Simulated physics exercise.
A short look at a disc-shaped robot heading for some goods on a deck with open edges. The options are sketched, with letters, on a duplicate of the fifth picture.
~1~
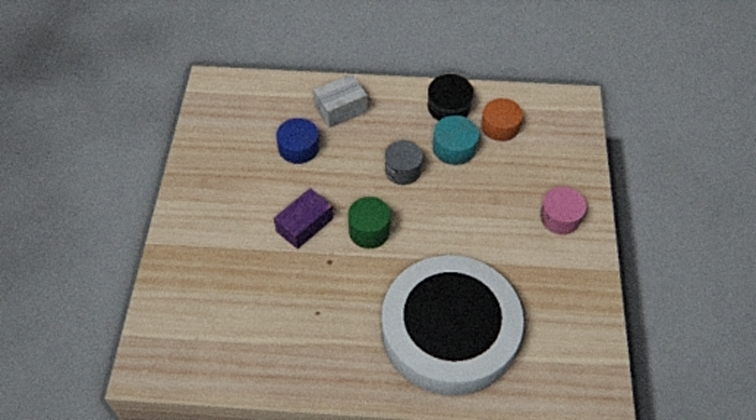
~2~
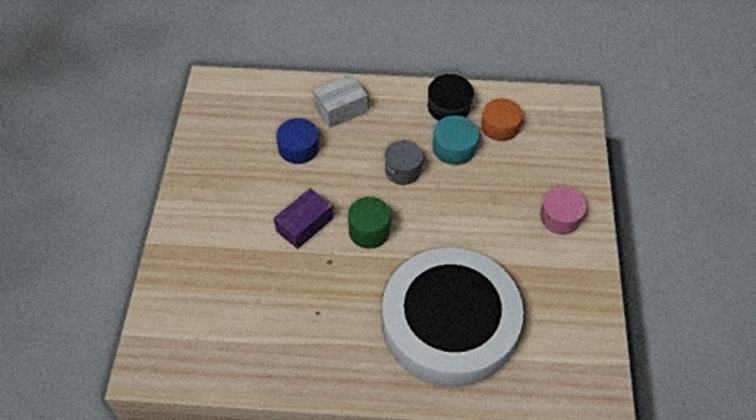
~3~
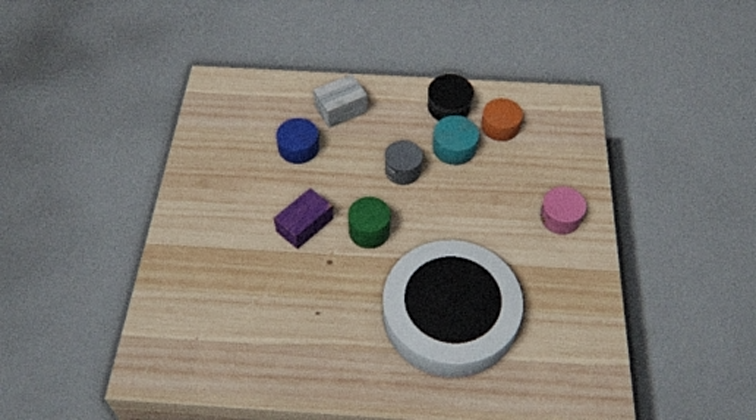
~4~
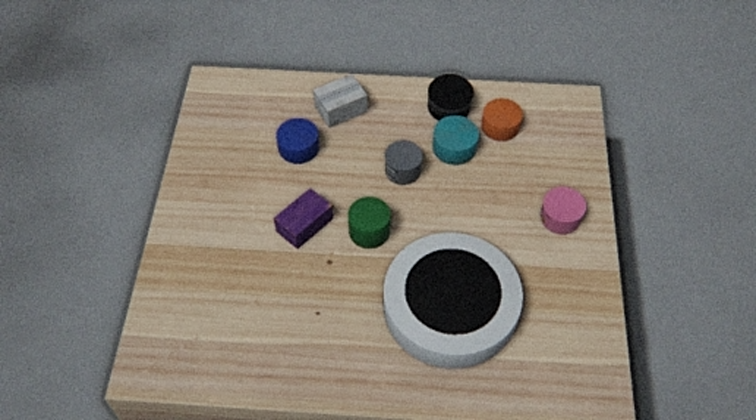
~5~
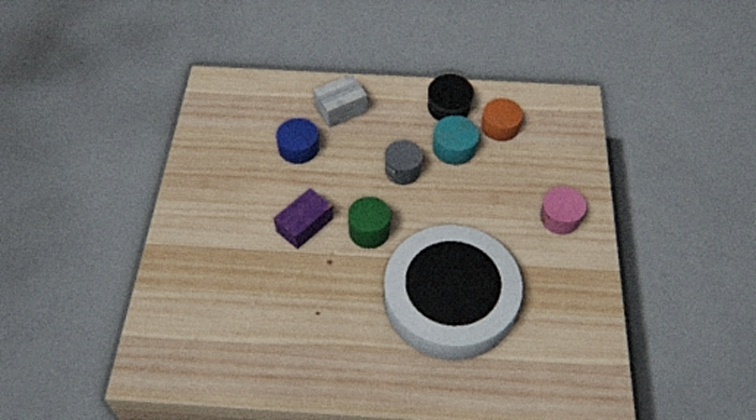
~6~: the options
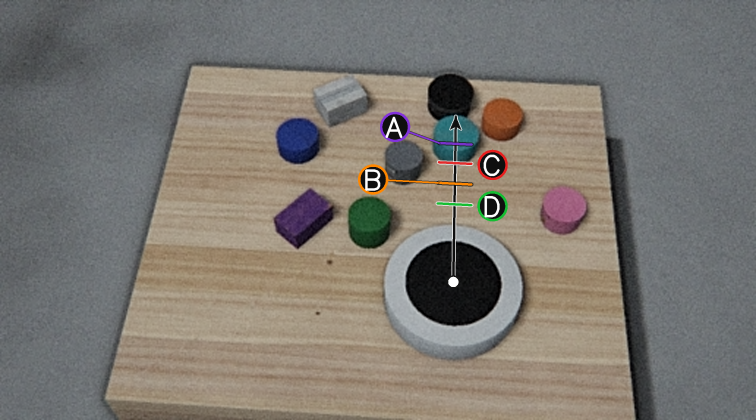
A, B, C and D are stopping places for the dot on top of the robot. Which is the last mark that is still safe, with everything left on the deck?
Up to mark C.
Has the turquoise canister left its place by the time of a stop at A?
Yes.
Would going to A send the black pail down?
By then, yes.
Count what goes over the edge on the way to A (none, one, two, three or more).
One.
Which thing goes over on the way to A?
The black pail goes over.
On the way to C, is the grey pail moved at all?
Yes.
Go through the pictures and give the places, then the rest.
Purple crate (304, 219); black pail (450, 99); white box (341, 101), in the first frame.
Robot (452, 315); green canister (369, 223), in the second frame.
Robot (452, 306); grey pail (404, 163), in the third frame.
Robot (452, 298); blue canister (298, 141), in the fourth frame.
Robot (452, 290); purple crate (304, 219); black pail (450, 99); white box (341, 101), in the fifth frame.
On the marked copy, A at (456, 144); B at (455, 184); C at (455, 163); D at (454, 204); the arrow from (453, 282) to (456, 117); the white dot at (453, 282).
With C. Early on, robot (453, 245); black pail (450, 99); pink pail (562, 211).
Further on, robot (453, 203); turquoise canister (456, 138); grey pail (398, 154).
At the end, robot (454, 173); black pail (449, 78); turquoise canister (460, 112); nothing has fallen.
As for the rest, A drops the black pail; B is safe but short; D is safe but short.
